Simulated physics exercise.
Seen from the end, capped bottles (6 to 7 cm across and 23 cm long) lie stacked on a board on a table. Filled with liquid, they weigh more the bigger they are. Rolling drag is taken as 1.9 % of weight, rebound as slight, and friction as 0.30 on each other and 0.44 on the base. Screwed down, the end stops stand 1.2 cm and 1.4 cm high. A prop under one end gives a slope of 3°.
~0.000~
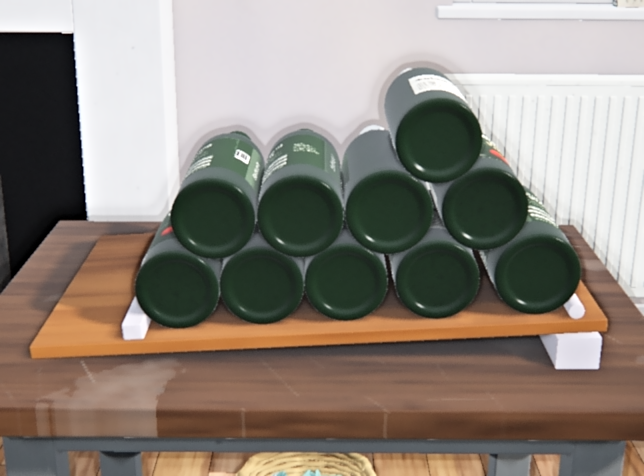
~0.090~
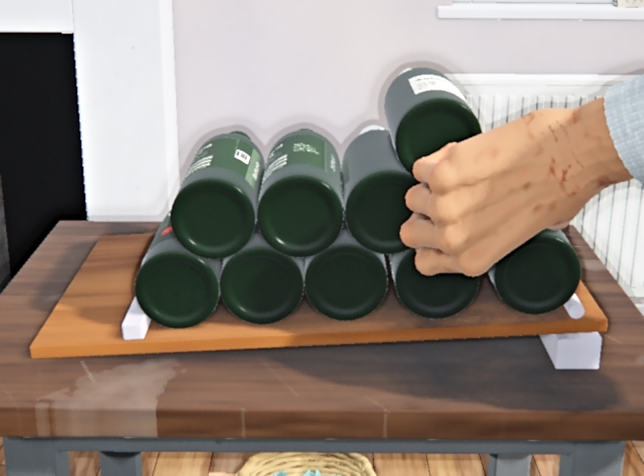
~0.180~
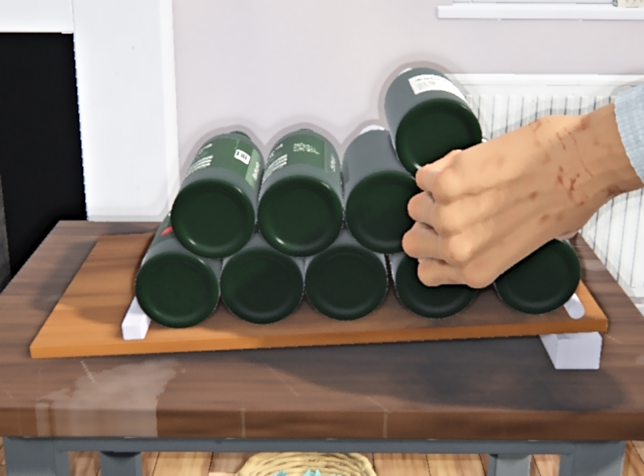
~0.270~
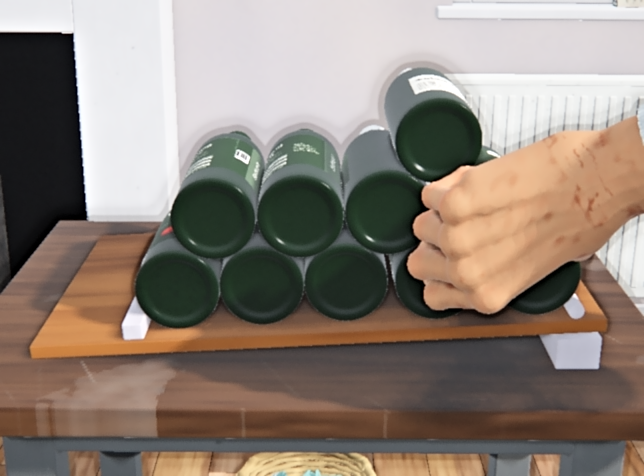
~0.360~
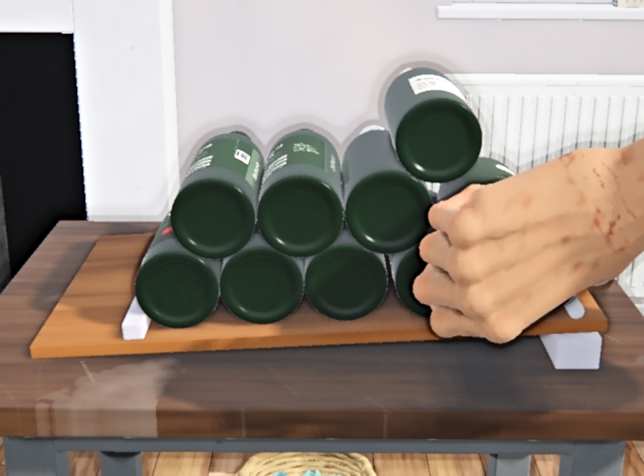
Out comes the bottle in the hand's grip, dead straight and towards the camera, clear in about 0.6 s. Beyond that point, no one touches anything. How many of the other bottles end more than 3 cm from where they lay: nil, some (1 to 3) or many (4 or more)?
Some, 1 in all.
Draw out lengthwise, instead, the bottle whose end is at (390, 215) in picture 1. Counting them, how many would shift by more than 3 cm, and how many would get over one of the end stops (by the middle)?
Answer: 1 and 0, in that order.
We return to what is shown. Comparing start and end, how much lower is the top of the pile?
Roughly 5 cm.
After 0.71 s, 0 now displaced over 3 cm; the one last seen at (439, 142) 1 cm right and 0.7 cm down.
After 0.77 s, 1 now displaced over 3 cm; the one last seen at (439, 142) 2.7 cm right and 3.2 cm down.
After 0.85 s, 1 now displaced over 3 cm; the one last seen at (439, 142) 4 cm right and 4.6 cm down.
After 0.94 s, 1 now displaced over 3 cm; the one last seen at (439, 142) 3.3 cm right and 5 cm down.
At rest by 1.2 s, 1 moved over 3 cm; not one over the end stops; the one last seen at (439, 142) 3.5 cm right and 5 cm down; top of the pile 15 cm high, from 21 cm.
